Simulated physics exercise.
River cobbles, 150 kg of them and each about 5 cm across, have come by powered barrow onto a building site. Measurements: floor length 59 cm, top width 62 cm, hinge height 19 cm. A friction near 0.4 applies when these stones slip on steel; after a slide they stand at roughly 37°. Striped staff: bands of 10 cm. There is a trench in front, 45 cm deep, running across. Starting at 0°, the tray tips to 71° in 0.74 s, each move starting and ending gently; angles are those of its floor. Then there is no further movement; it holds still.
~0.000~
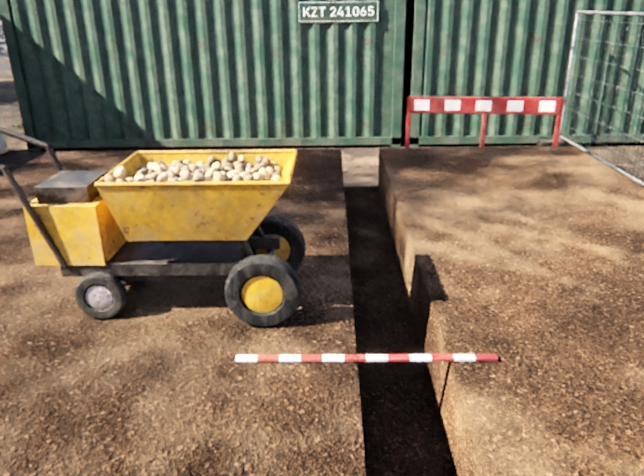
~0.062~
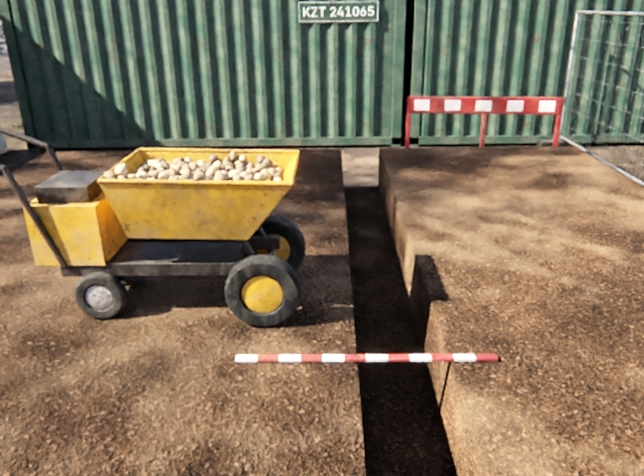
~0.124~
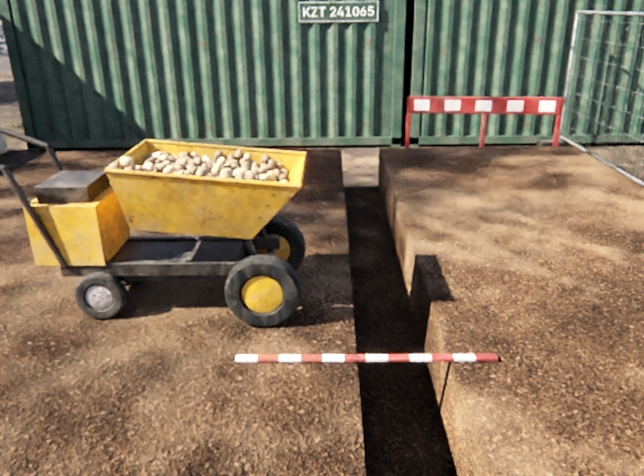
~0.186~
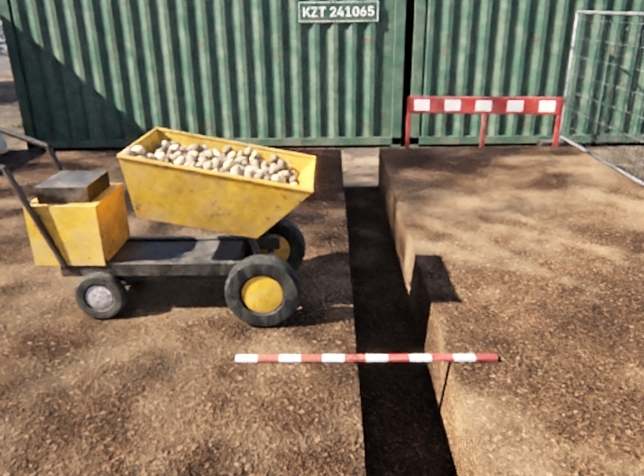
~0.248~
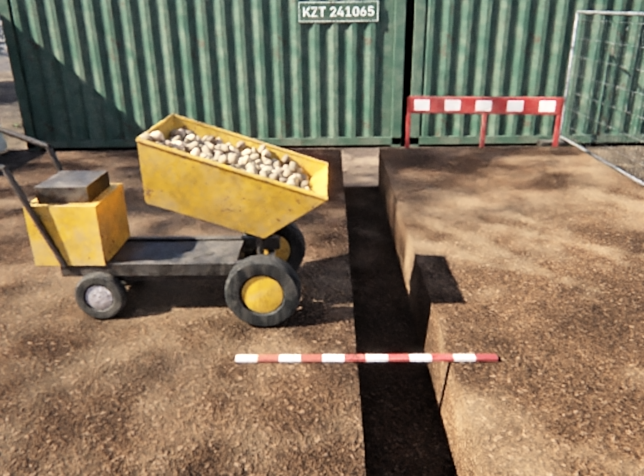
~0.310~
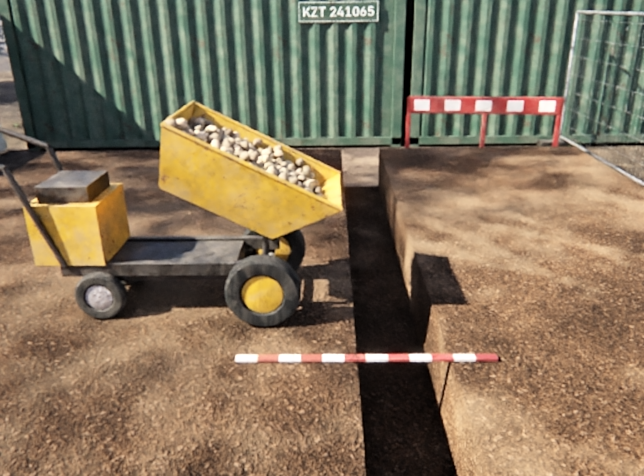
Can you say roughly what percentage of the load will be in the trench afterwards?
Roughly 58 per cent, I would say.
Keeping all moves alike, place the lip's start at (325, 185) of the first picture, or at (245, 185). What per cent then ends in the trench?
Roughly 25 percent for the first, and 95 percent for the second.
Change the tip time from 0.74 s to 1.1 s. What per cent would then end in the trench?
About 75%.
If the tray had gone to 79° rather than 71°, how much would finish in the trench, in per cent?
I'd guess some 65 in a hundred.
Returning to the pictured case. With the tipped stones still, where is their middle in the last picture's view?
Resting centre: About (422, 347).
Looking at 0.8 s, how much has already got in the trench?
I'd say near 30 per cent at that time.
After 0.6 s the floor is at 59°; 100 % in the tray; the foremost stones are at (370, 236).
After 0.8 s the floor is at 71°; 63 % in the tray, 29 % in the trench, 8 % past the trench; the foremost stones are at (461, 306).
After 1.2 s the floor is at 71°; 18 % in the tray, 40 % in the trench, 41 % past the trench; the foremost stones are at (610, 306).
After 3.1 s the floor is at 71°; 0 % in the tray, 58 % in the trench, 42 % past the trench; the foremost stones are past the picture's edge.
